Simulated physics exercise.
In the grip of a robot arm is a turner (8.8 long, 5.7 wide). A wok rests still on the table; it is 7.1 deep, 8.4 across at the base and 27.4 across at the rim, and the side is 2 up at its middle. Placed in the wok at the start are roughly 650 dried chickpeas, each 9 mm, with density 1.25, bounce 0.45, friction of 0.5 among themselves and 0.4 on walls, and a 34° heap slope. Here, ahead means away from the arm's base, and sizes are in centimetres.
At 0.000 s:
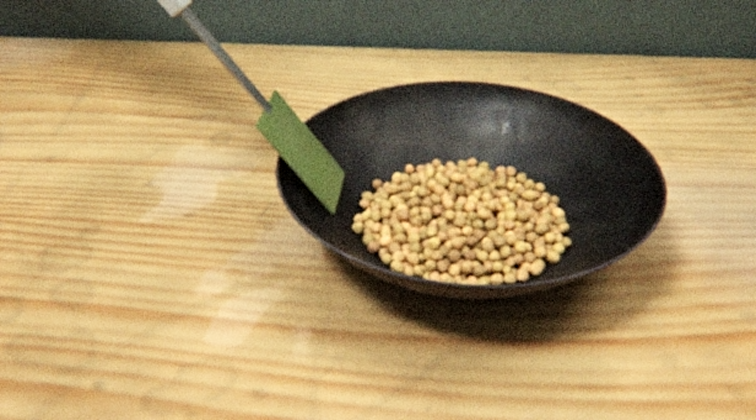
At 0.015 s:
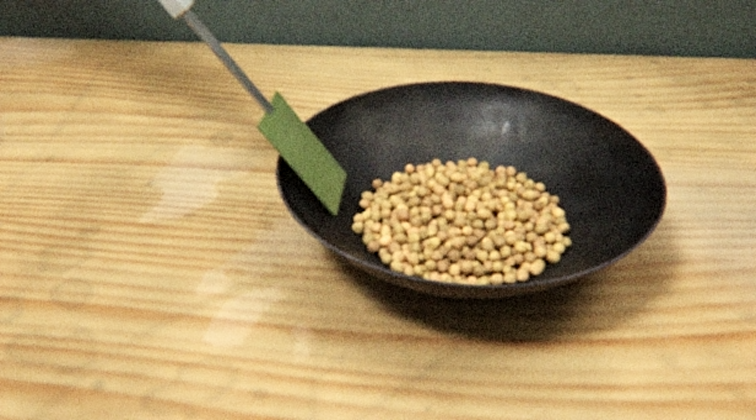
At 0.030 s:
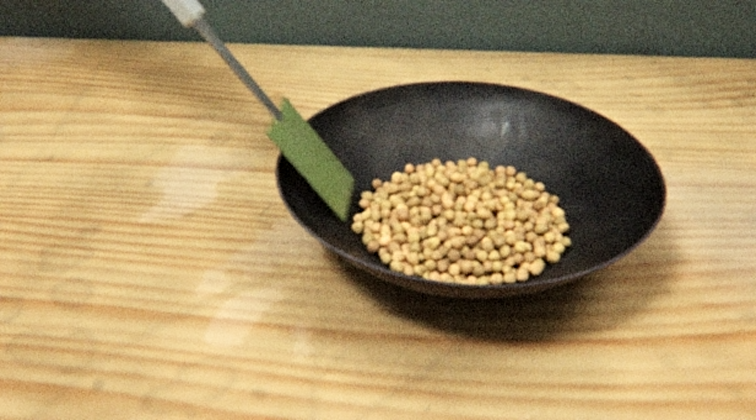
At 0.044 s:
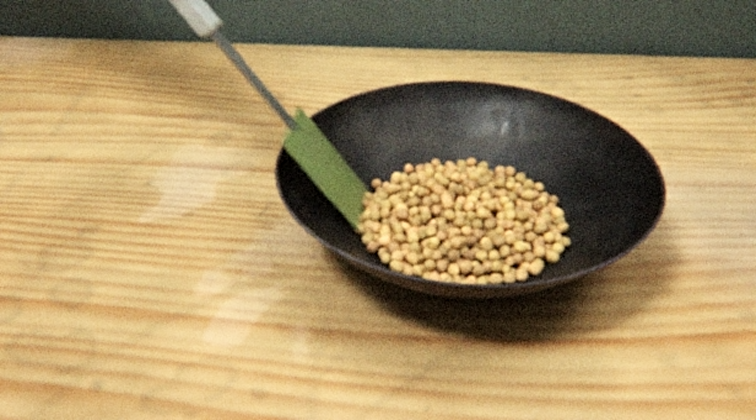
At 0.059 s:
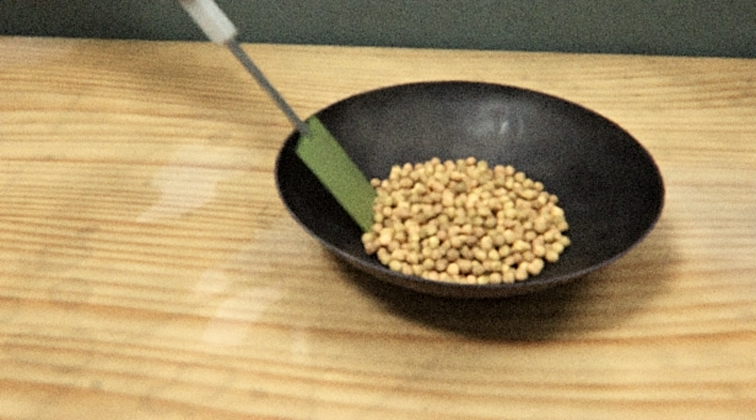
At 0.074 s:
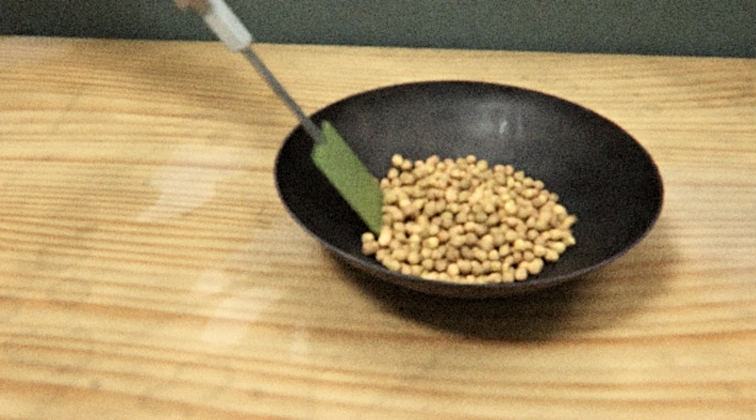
A black wok of dried chickpeas resting on a wooden table as a green turner slides down and right, nudging the heap's left edge.
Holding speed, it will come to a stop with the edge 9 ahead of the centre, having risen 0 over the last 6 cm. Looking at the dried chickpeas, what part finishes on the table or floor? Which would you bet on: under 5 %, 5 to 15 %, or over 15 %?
I would bet on 5 to 15 %.
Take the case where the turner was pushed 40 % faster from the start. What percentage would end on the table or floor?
25 per cent, about.
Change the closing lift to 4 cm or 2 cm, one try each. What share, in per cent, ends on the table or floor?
I'd put it near 15 in a hundred, then near 15 in a hundred.
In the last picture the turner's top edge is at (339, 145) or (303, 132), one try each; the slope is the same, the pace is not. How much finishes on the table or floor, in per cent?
Respectively, around 25 and 0 per cent.
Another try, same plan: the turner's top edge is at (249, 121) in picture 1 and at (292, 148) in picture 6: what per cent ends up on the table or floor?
5 per cent.
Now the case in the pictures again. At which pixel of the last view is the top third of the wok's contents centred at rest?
Centre: Roughly (583, 196).
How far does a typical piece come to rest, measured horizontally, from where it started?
The value is roughly 4 cm.
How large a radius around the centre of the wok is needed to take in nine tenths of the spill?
Distance from centre: Approx. 25 cm.
After 0.14 s, sloping 55°, highest piece 5 above the table; 652 in the wok.
After 0.22 s, sloping 55°, highest piece 6 above the table; 652 in the wok.
After 0.45 s, sloping 55°, highest piece 8 above the table; 589 in the wok, 54 on the table or floor, 9 on the blade or in flight.
After 1.50 s, sloping 55°, highest piece 7 above the table; 588 in the wok, 64 on the table or floor.
In the end, 588 in the wok, 64 on the table or floor. That is 10 % on the table or floor.
